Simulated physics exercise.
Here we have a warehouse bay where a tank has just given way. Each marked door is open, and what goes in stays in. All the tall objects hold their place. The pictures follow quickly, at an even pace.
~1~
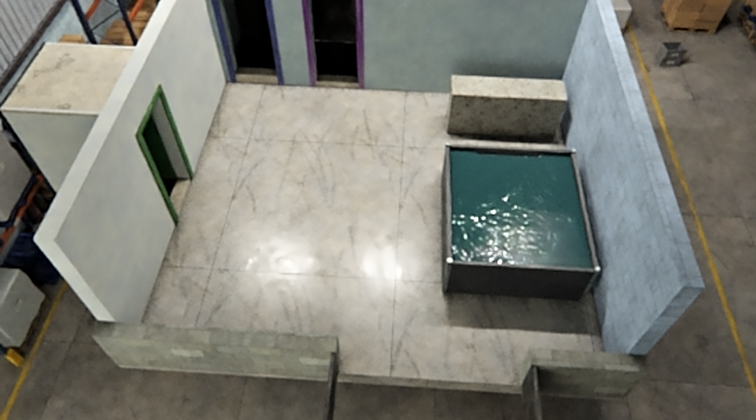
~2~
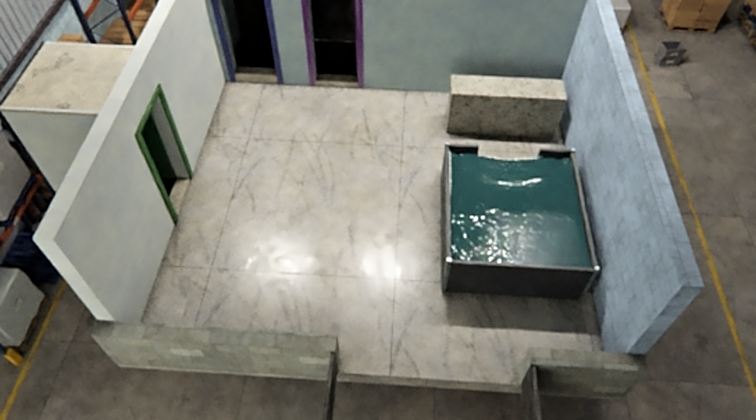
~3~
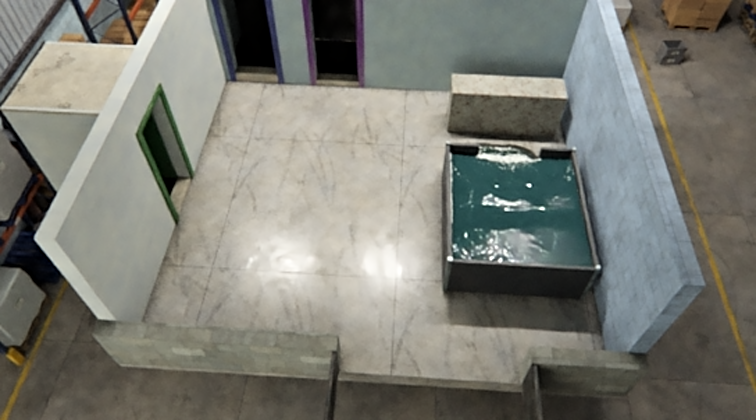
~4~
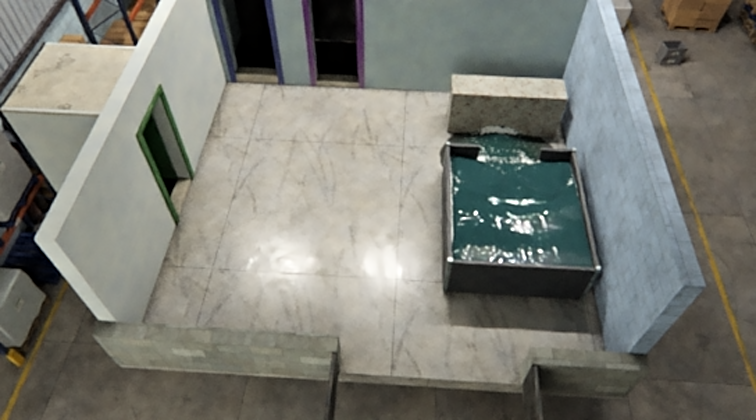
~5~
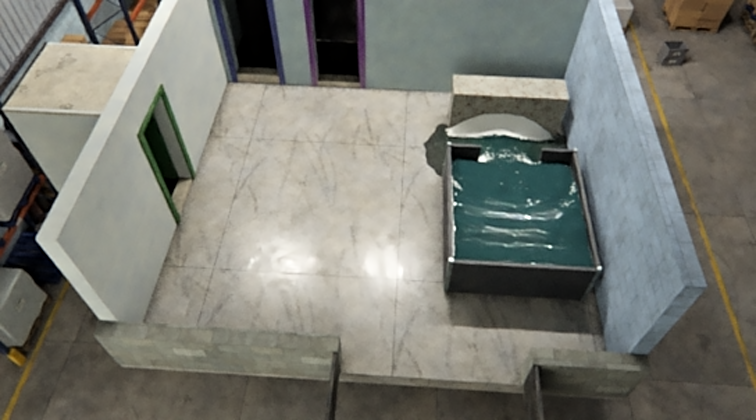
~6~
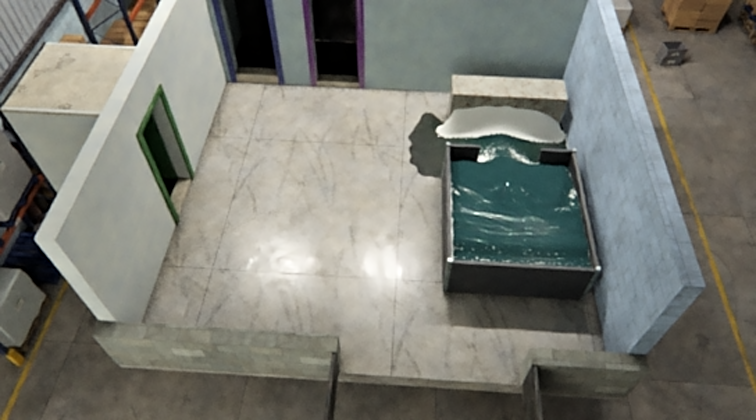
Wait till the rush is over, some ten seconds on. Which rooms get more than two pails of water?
The blue door stays under that; the purple door stays under that; the green door takes more than that.
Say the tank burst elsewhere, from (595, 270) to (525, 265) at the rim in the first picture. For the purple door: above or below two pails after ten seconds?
In short: The purple one stays under.
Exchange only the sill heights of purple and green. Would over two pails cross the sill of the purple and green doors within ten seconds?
One by one: Purple takes more; green is under.
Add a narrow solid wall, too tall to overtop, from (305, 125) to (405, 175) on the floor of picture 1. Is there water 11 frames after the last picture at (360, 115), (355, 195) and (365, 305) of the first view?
One after the other: Under water, clear, clear.
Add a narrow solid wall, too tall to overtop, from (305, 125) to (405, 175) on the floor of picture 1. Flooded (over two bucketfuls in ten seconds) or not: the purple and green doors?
One by one: The purple one passes that mark, the green one lets less in.
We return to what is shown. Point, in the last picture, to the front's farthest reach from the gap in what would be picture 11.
At about (370, 91).
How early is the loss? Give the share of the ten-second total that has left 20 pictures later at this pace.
Roughly 0 per cent.
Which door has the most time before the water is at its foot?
That is the one in green.
A moment on, water covers 15 % of the floor; the blue door not reached, the purple door not reached, the green door not reached.
Next, water covers 45 % of the floor; the blue door not reached, the purple door wet at the sill, nothing in, the green door not reached.
Then, water covers 75 % of the floor; the blue door wet at the sill, nothing in, the purple door wet at the sill, nothing in, the green door under two buckets in.
Later, water covers 95 % of the floor; the blue door wet at the sill, nothing in, the purple door wet at the sill, nothing in, the green door over two buckets in.
In the end, water covers 100 % of the floor; the blue door wet at the sill, nothing in, the purple door wet at the sill, nothing in, the green door over two buckets in.
